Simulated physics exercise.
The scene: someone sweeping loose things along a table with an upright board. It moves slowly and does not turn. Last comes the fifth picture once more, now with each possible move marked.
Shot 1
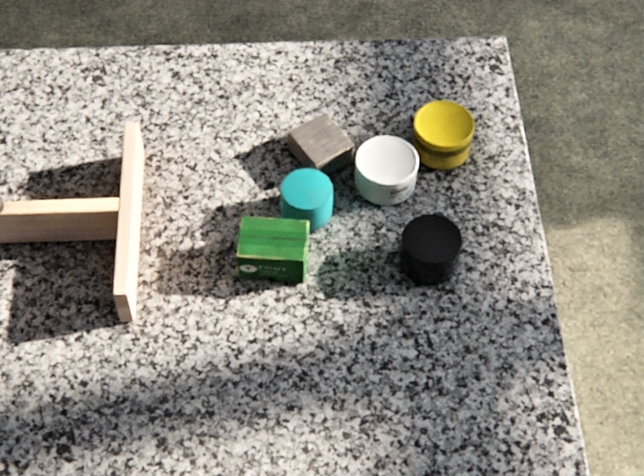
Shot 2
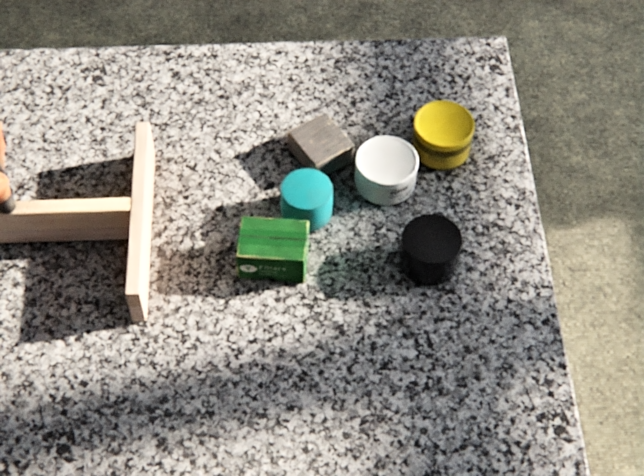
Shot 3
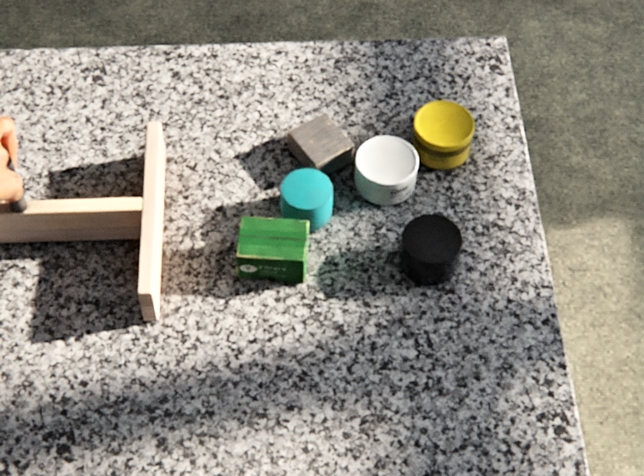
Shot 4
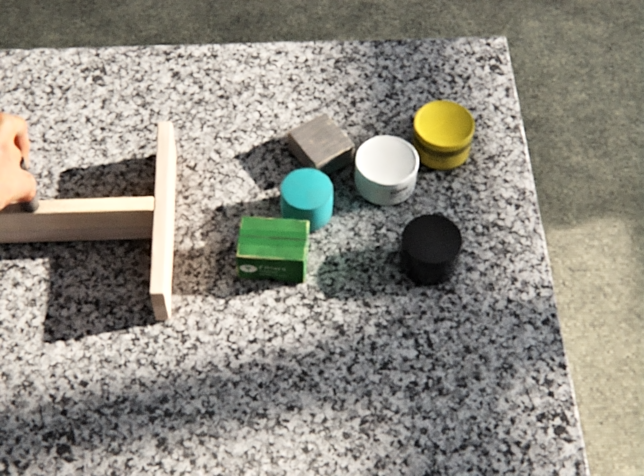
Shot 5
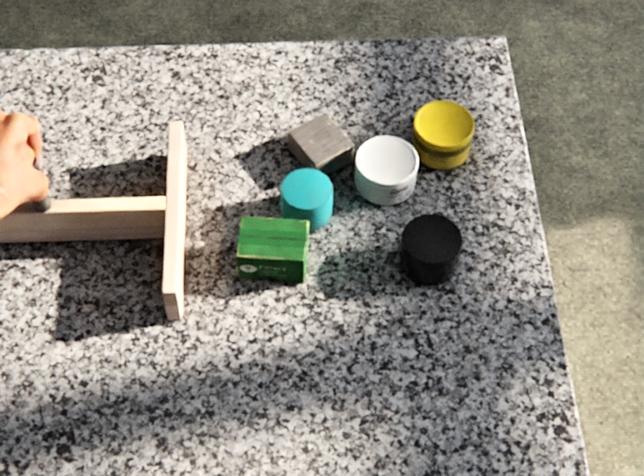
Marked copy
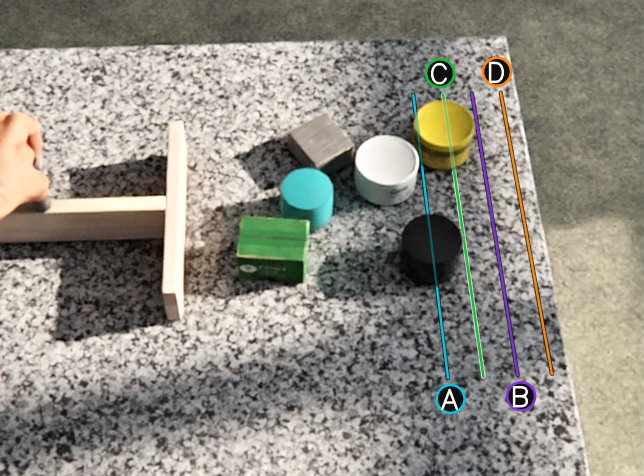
A hand comes into view at the left edge, above the handle of an upright pale wooden board on a speckled grey stone table, seen from above. To the right sit a green box, a turquoise tin, a grey-brown block, a white tub, a yellow tub and a black pot. The board slides slowly a short way right without turning or touching them, while they and the camera stay still.
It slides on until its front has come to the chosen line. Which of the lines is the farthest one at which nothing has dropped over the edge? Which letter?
It can go as far as A.
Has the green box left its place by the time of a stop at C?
Yes.
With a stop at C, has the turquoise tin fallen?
By then, no.
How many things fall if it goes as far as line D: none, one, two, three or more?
In all, three or more.
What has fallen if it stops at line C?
The black pot goes over.
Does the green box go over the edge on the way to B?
By then, no.
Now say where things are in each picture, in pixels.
In the first frame, board (126, 204); green box (274, 250); turquoise tin (306, 200).
In the second frame, board (138, 203); black pot (430, 250).
In the third frame, board (150, 203); yellow tub (442, 136).
In the fourth frame, board (161, 202); turquoise tin (306, 200).
In the fifth frame, board (173, 202); black pot (430, 250); white tub (386, 171); yellow tub (442, 136).
On the copy, A at (429, 224); B at (493, 222); C at (462, 223); D at (524, 221).
On A. First, board (267, 199); green box (310, 244); yellow tub (442, 136).
Then, board (359, 196); yellow tub (451, 127); black pot (466, 250).
Finally, board (427, 194); black pot (534, 248); yellow tub (488, 108); nothing has fallen.
By contrast, B drops the black pot and yellow tub; C drops the black pot; D drops the green box, turquoise tin, black pot, white tub and yellow tub.
